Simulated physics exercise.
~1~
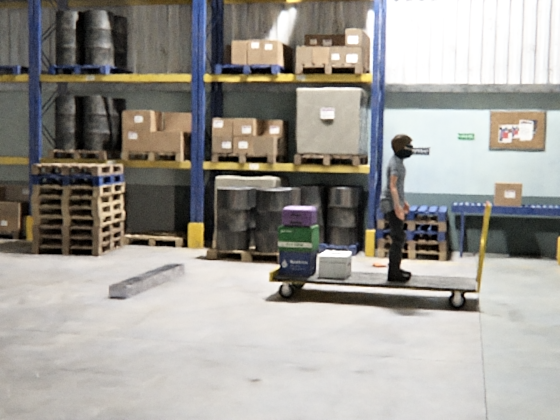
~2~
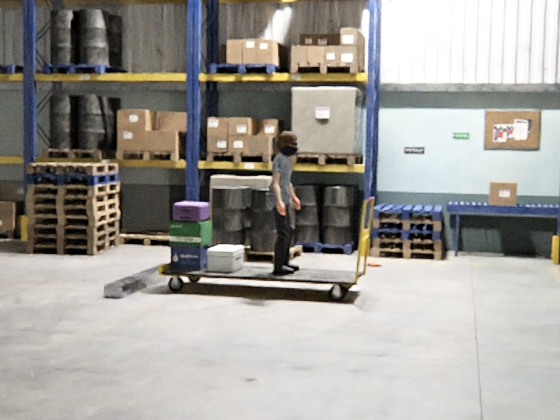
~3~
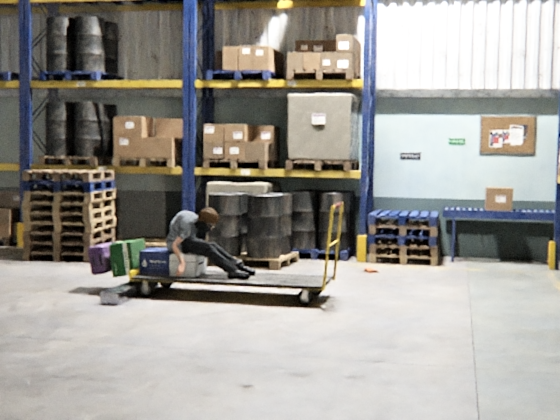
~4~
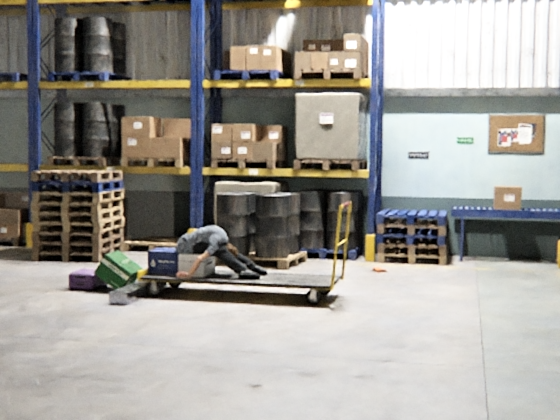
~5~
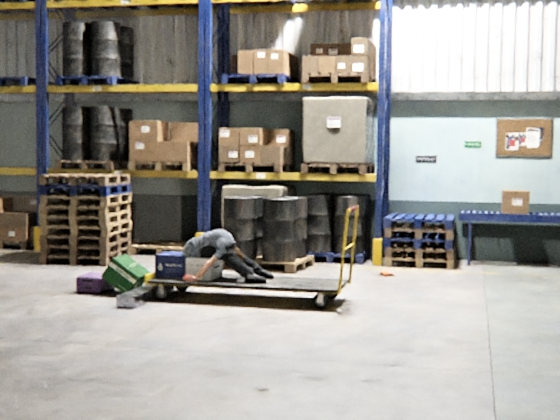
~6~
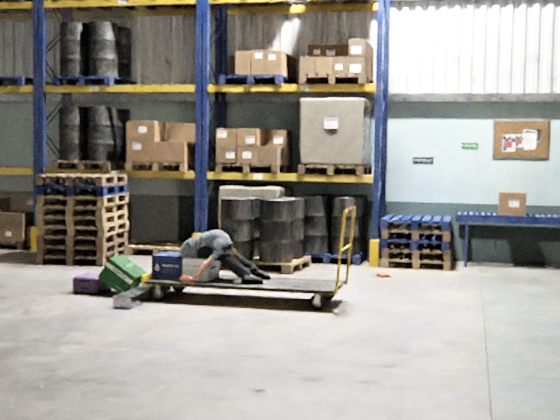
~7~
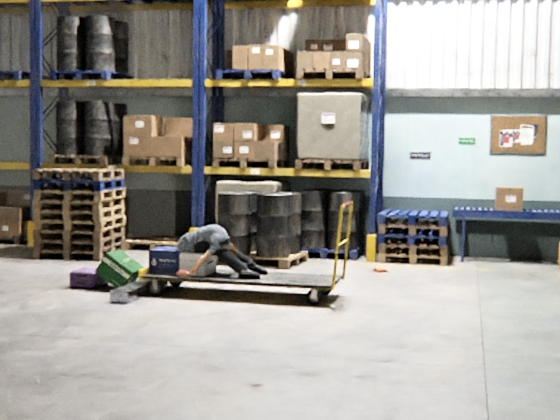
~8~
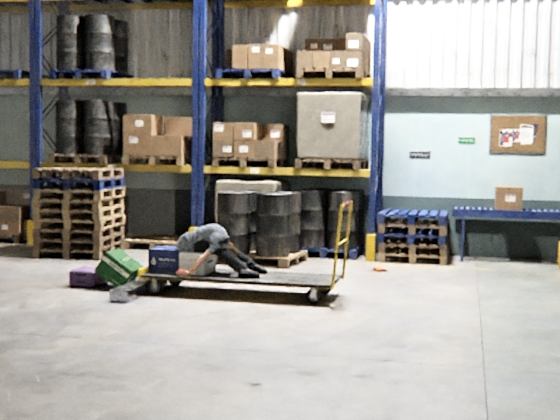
The footage shows a warehouse trolley rolling left with a standing figure and several goods aboard until it stops at a low step; the figure topples left and ends slumped on the deck beside a blue carton, while a green parcel and a purple suitcase tumble off the left end.
